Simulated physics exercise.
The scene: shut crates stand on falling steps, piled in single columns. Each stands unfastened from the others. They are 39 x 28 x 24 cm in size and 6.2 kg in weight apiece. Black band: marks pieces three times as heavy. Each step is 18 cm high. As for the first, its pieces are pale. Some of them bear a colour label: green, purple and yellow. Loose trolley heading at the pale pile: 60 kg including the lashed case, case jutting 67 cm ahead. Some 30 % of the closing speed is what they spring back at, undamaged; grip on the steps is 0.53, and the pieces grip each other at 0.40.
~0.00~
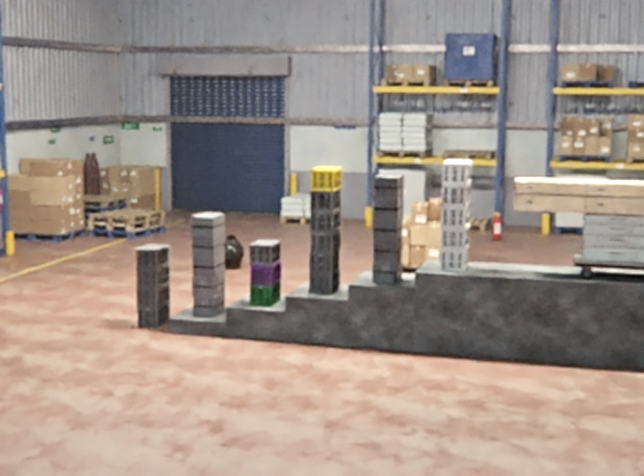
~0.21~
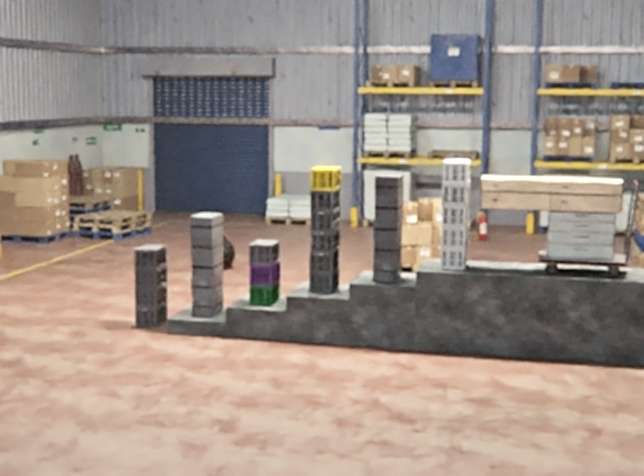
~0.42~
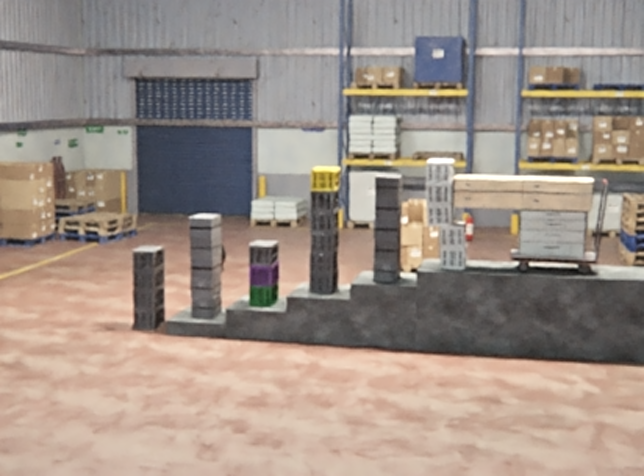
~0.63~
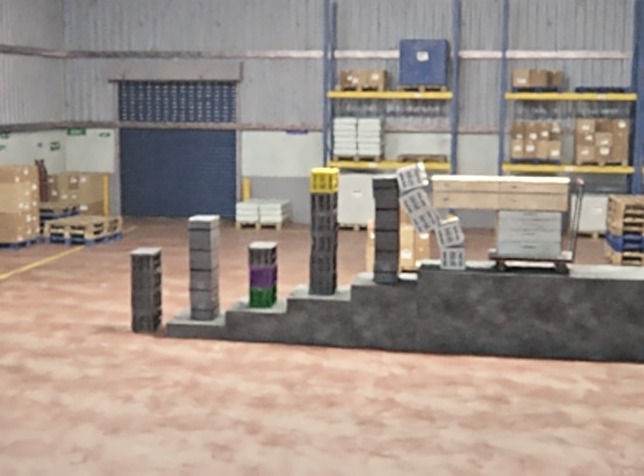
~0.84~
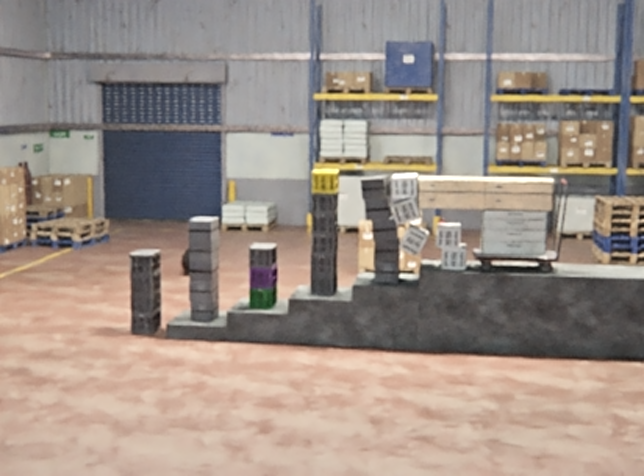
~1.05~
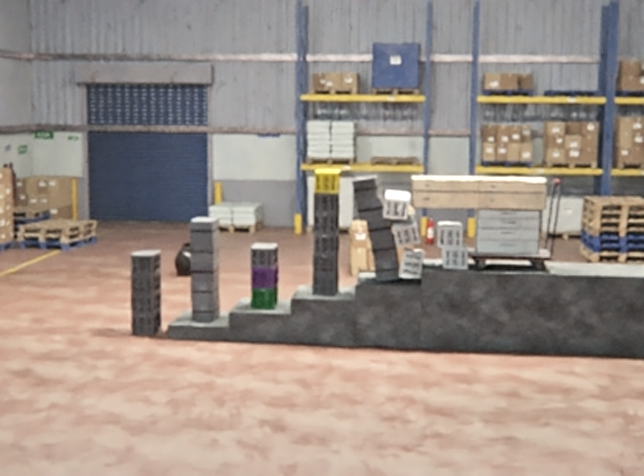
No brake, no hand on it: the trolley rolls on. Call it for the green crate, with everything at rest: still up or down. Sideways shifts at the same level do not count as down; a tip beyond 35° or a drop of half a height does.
Stays.
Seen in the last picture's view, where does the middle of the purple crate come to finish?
Near pixel (227, 296).
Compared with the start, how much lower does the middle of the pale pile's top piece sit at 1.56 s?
Roughly 70 cm lower.
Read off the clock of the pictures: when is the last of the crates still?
I'd put it around 4.5 seconds.
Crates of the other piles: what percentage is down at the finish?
Close to 90 per cent of them.
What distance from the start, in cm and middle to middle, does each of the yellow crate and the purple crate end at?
Yellow shifts close to 490 cm and purple close to 50 cm.
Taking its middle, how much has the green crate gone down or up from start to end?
Lower, by roughly 0 cm.
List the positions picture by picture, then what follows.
In the first frame (we follow the side turned to the camera; the camera moves round a little), load (520, 189) 53 cm short; green crate (261, 296); yellow crate (322, 180); purple crate (261, 275); no other piece has moved.
The second frame shows load (486, 187) 15 cm short; green crate (261, 295).
The third frame shows load (459, 186) 15 cm in; green crate (260, 296); no other piece has moved.
The fourth frame shows load (437, 187) 40 cm in, top of the pale pile leaning 17°; green crate (260, 298); steepest lean 3°, the crate at (384, 188); one has shifted.
The fifth frame shows load (423, 187) 57 cm in, top of the pale pile leaning 3°; green crate (261, 299); steepest lean 6°, the crate at (373, 189); 3 stirred so far.
The sixth frame shows load (418, 187) 66 cm in, top of the pale pile leaning 7°; green crate (262, 299); yellow crate (326, 183); purple crate (263, 279); steepest lean 10°, the crate at (379, 229); 5 stirred so far.
Around 1.56 s, 3 of the pale pile down; none of the 23 other crates down, 11 disturbed; green crate unmoved; yellow crate tipped 8°.
Around 2.06 s, 3 of the pale pile down; 11 of the 23 other crates down; green crate tipped 8°; yellow crate tipped 52°, 27 cm lower.
Around 2.86 s, 3 of the pale pile down; 17 of the 23 other crates down; green crate displaced 10 cm; yellow crate upside down.
Around 3.44 s, 3 of the pale pile down; 21 of the 23 other crates down; green crate displaced 10 cm; purple crate on its side.
Finally (4.7 s), 3 of the pale pile down; 21 of the 23 other crates down; green crate displaced 10 cm; purple crate on its side; yellow crate on its side. Seen by the last camera, middles, green crate near (257, 295), purple crate near (227, 296).
